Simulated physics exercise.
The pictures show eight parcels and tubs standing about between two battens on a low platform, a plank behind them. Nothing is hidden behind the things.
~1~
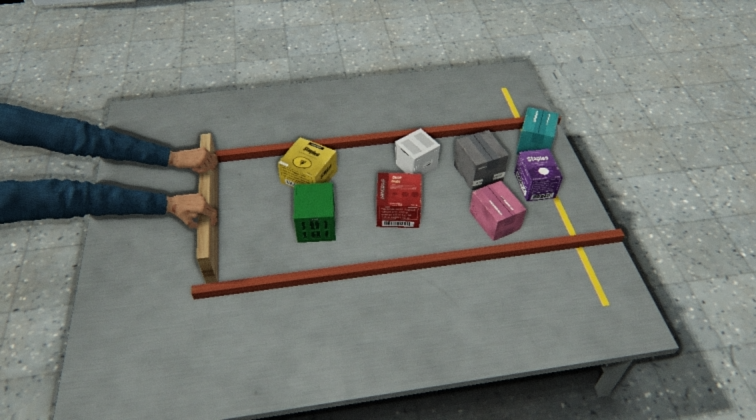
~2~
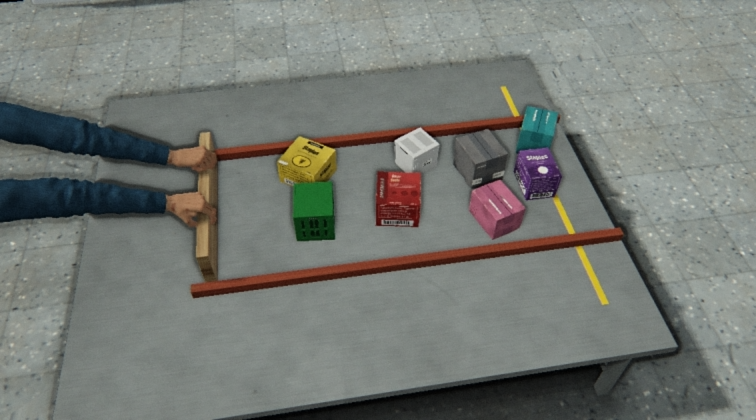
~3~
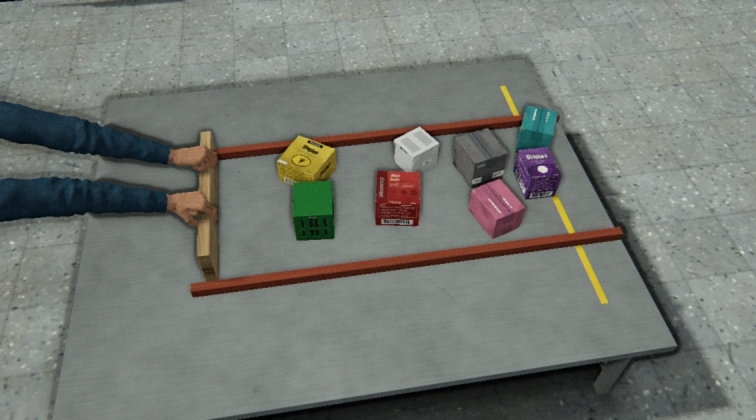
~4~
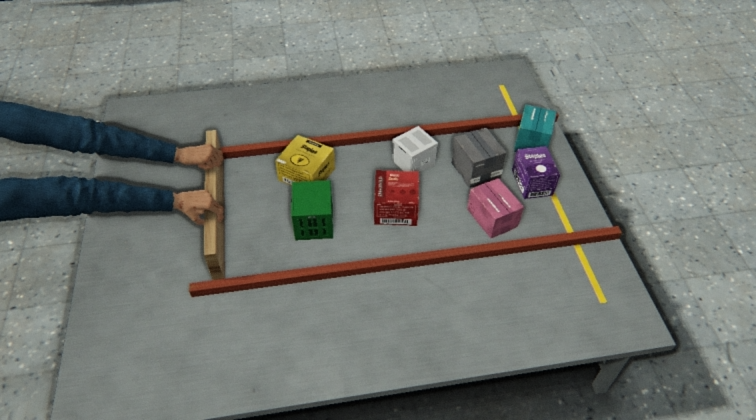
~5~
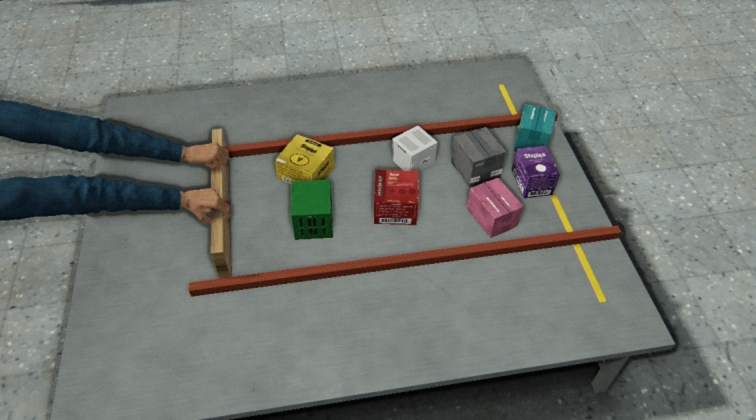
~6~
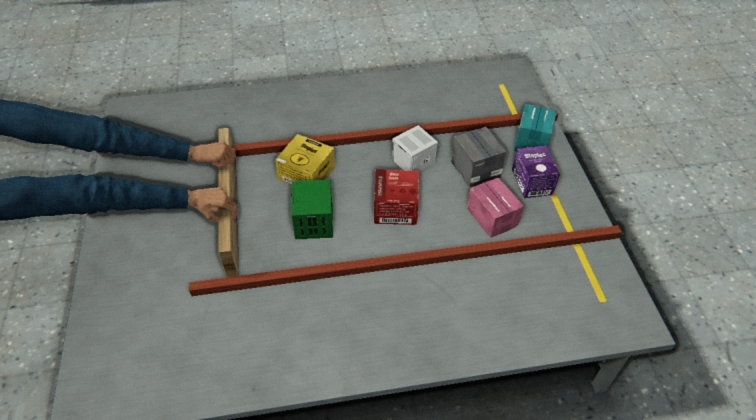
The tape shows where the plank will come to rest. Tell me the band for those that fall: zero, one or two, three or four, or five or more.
Here the number that fall off is five or more.
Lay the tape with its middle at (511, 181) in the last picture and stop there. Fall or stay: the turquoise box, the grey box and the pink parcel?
The turquoise box drops off; the grey box is lost; the pink parcel stays on.
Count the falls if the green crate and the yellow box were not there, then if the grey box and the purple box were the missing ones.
It would be 3 and 3.
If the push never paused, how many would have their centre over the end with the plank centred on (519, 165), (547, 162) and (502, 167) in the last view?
Place by place, 3, 5 and 3.
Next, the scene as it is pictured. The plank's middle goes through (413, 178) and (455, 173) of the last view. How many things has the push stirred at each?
By then 7, and 8.
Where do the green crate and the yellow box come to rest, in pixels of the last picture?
The green crate at (572, 176), the yellow box at (548, 126).
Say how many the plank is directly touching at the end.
3 of them.
Soon after, none off yet; turquoise box at rest near (535, 131); purple box at rest near (535, 172); grey box at rest near (478, 157).
After that, none off yet; turquoise box at rest near (535, 131); purple box displaced a little near (541, 172); grey box displaced a little near (501, 156).
And then, none off yet; turquoise box displaced about its own width near (558, 122); purple box tilting well over near (606, 178); grey box displaced well along near (575, 148).
In the end, the number that fall off is five or more; gone, red box, white tote, grey box, purple box and turquoise box.
